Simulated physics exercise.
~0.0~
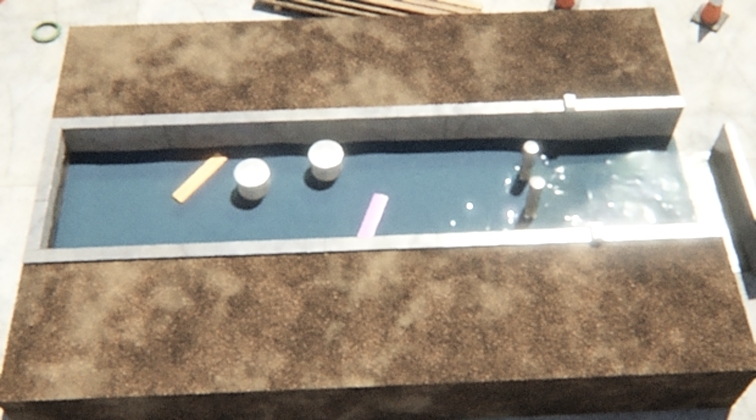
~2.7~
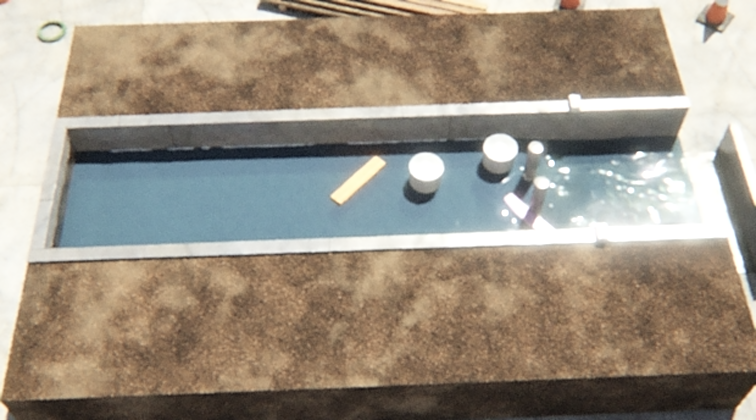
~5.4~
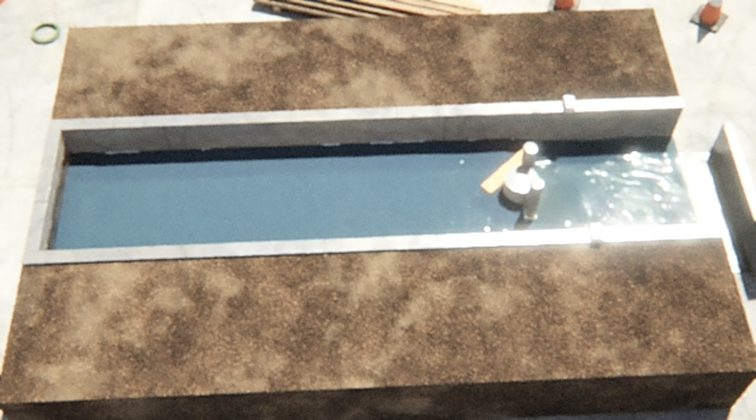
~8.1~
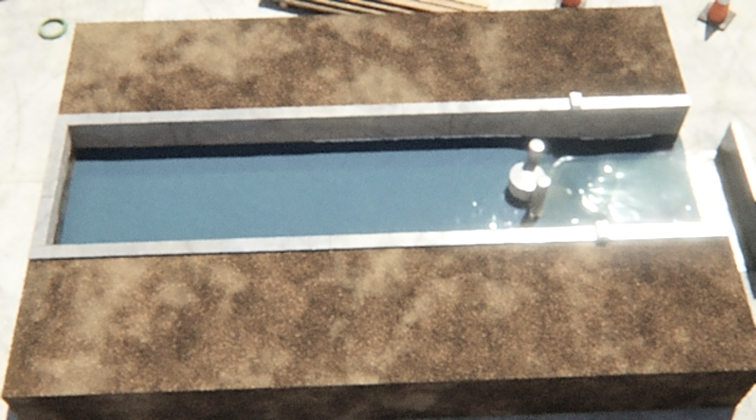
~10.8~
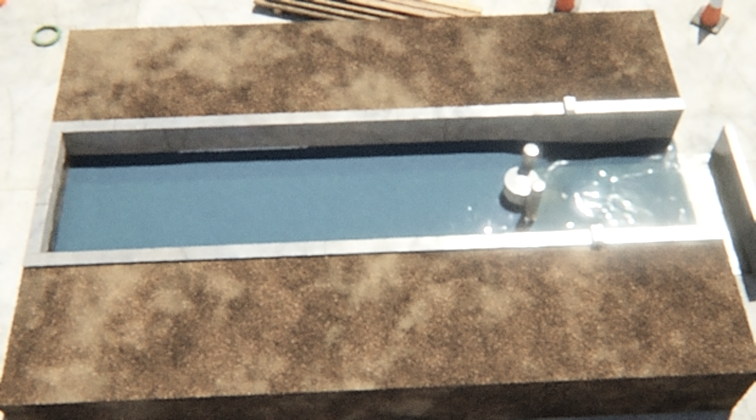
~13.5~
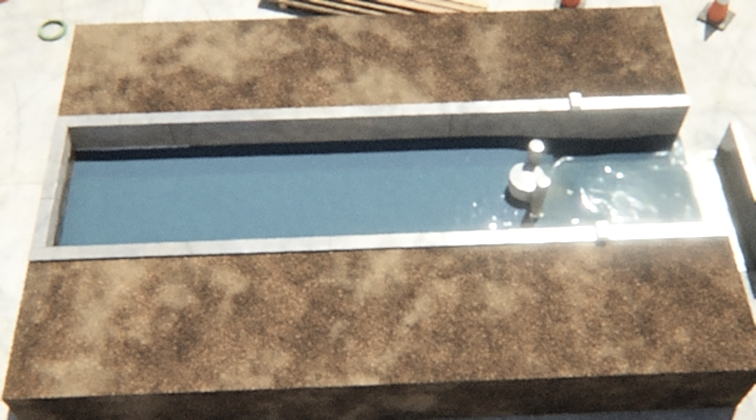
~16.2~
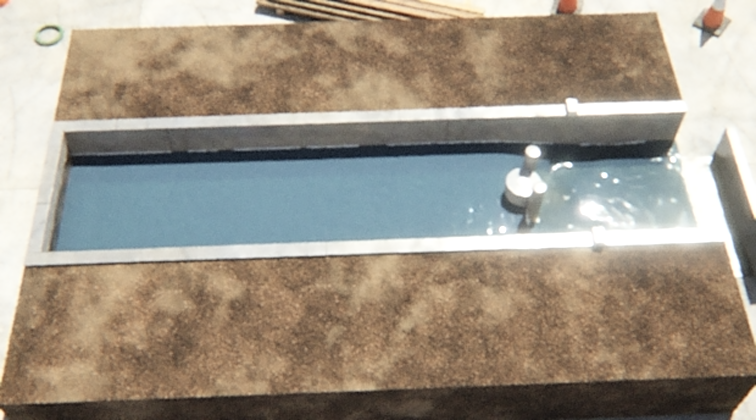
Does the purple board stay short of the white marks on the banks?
No, the purple board goes past the white marks and is gone from the channel by the end.
White tubs and boards drift right down a channel, and one tub stays against the posts.
